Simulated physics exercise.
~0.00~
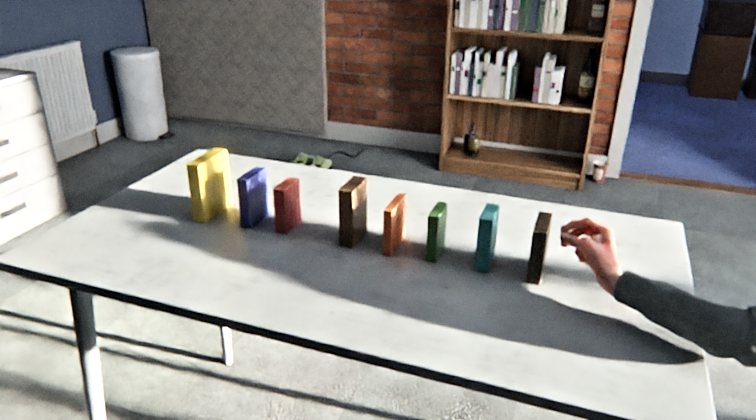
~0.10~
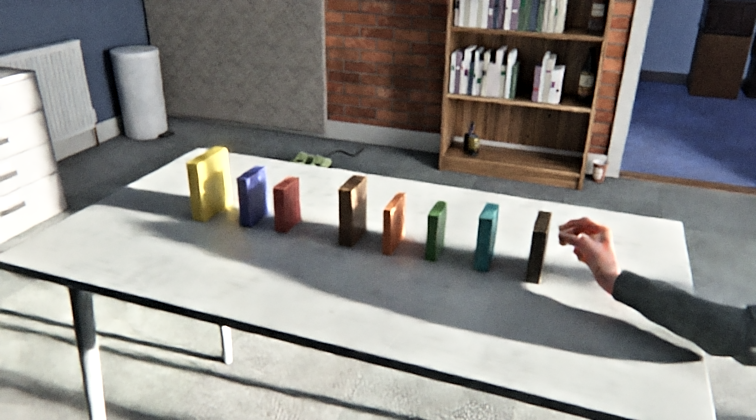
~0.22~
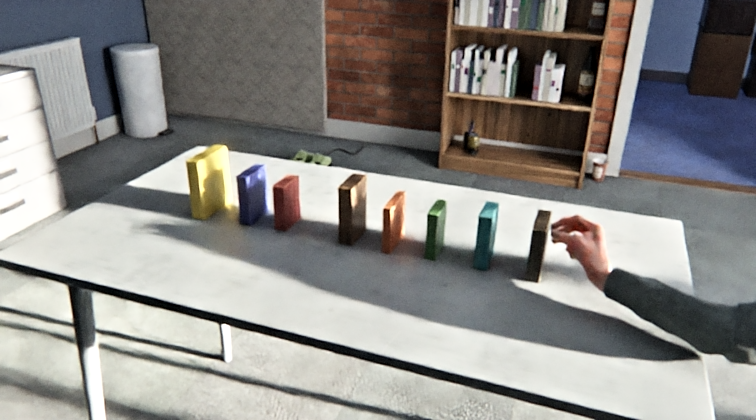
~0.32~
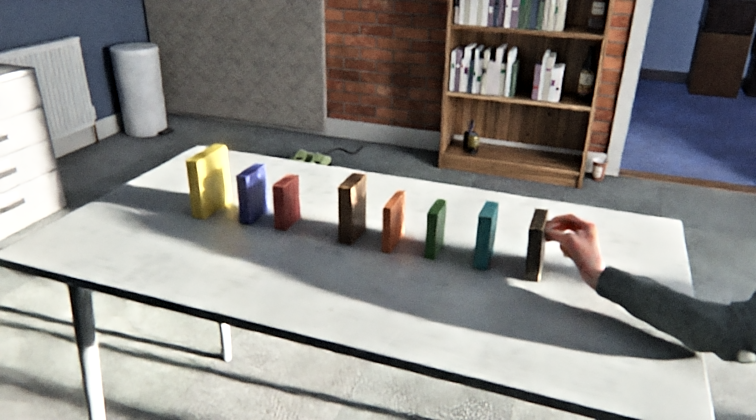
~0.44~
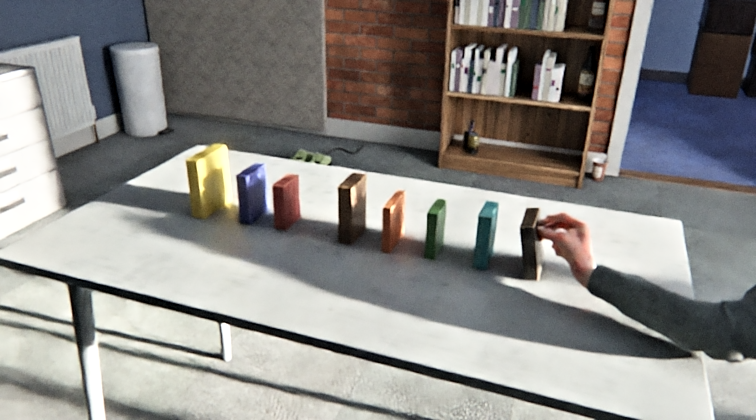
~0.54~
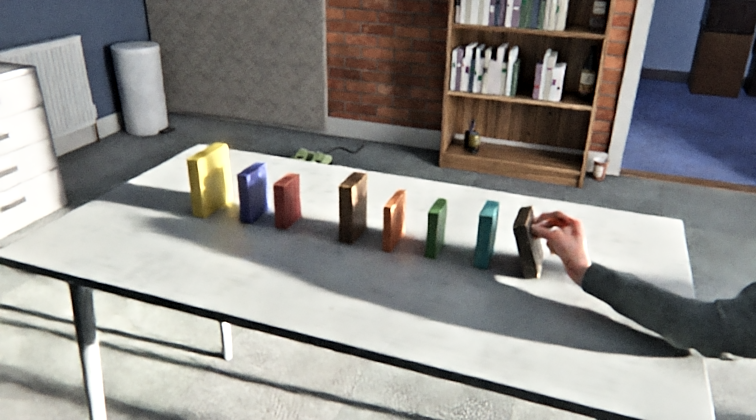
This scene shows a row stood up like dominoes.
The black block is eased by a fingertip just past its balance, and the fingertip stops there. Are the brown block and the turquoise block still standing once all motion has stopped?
Brown block: No; turquoise block: No.
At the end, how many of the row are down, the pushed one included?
That makes 8 altogether.
After 0.94 s, black block 90° over; turquoise block turned 71° from how it was put near (453, 239); green board turned 47° from how it was put.
After 1.24 s, black block 90° over; brown block on its side near (316, 217); turquoise block on its side near (453, 243); green board turned 75° from how it was put.
After 1.94 s, black block 90° over; brown block on its side near (313, 220); turquoise block on its side near (453, 247); green board on its side.
In the end (3.7 s), toppled on the table, turquoise block, red block, blue block, orange board, brown block and green board. At the end, from the last picture's camera, brown block near (313, 220), turquoise block near (453, 247).
